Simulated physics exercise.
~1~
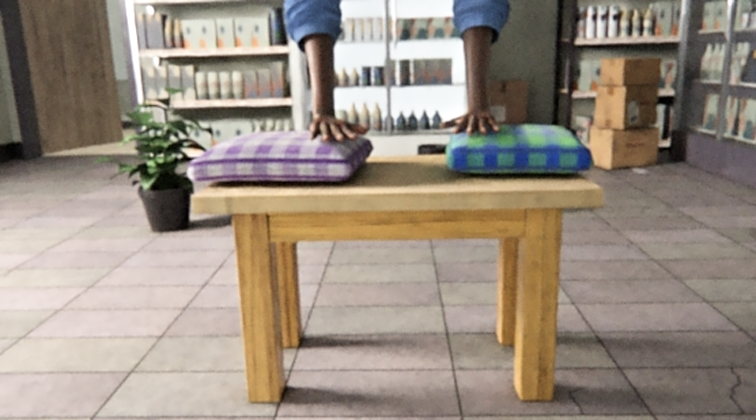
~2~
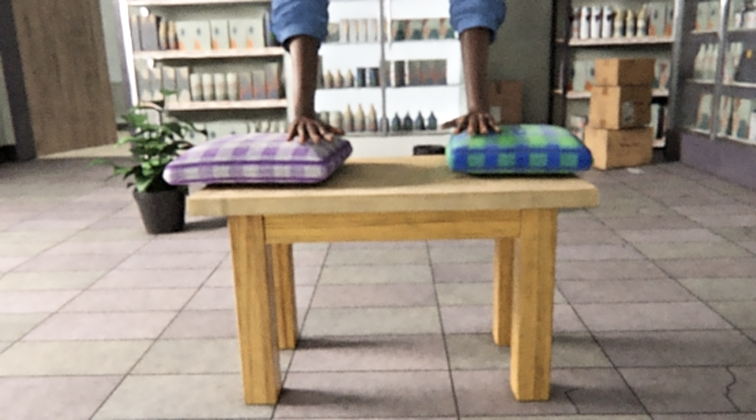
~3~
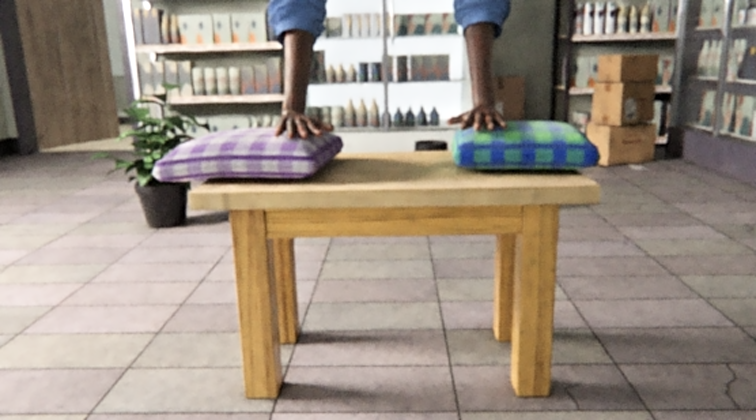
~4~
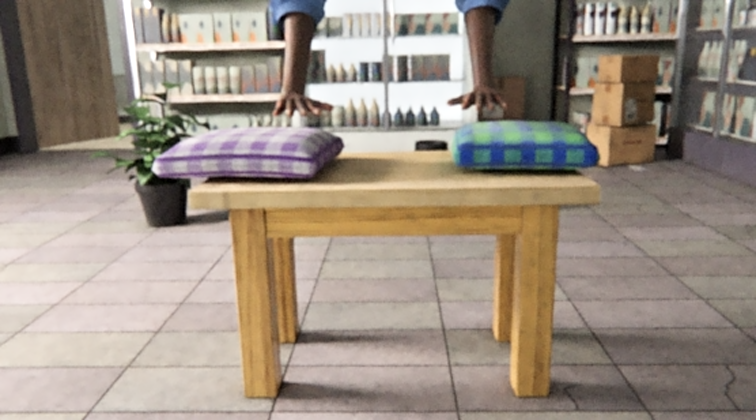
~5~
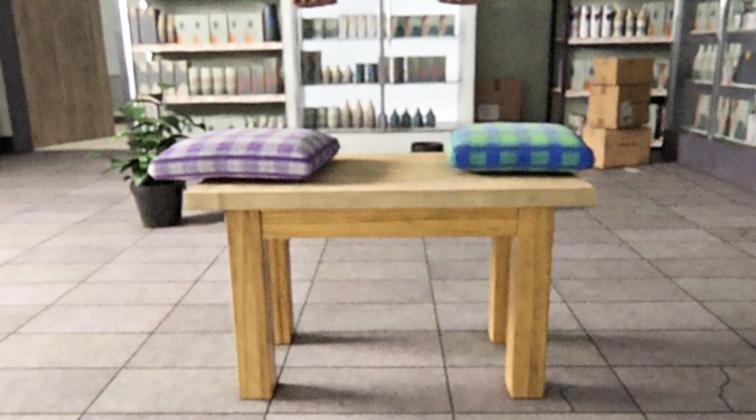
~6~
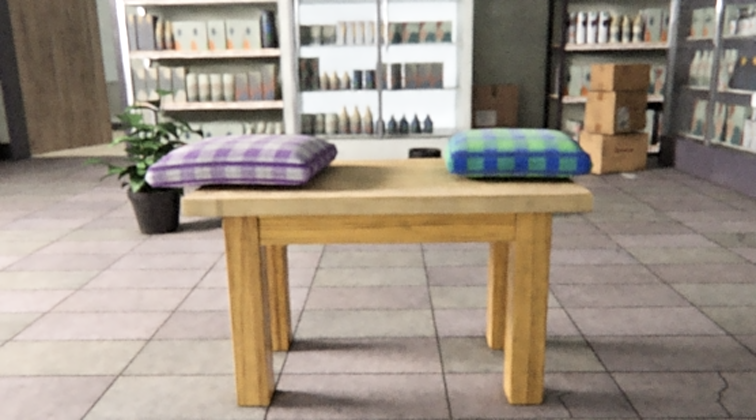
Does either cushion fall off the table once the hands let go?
No, neither one falls. The purple cushion stays on top at the left and the blue cushion holds its place at the right.
In a shop, hands slide a purple checked cushion left and a blue one slightly right, then withdraw, leaving both on the table.
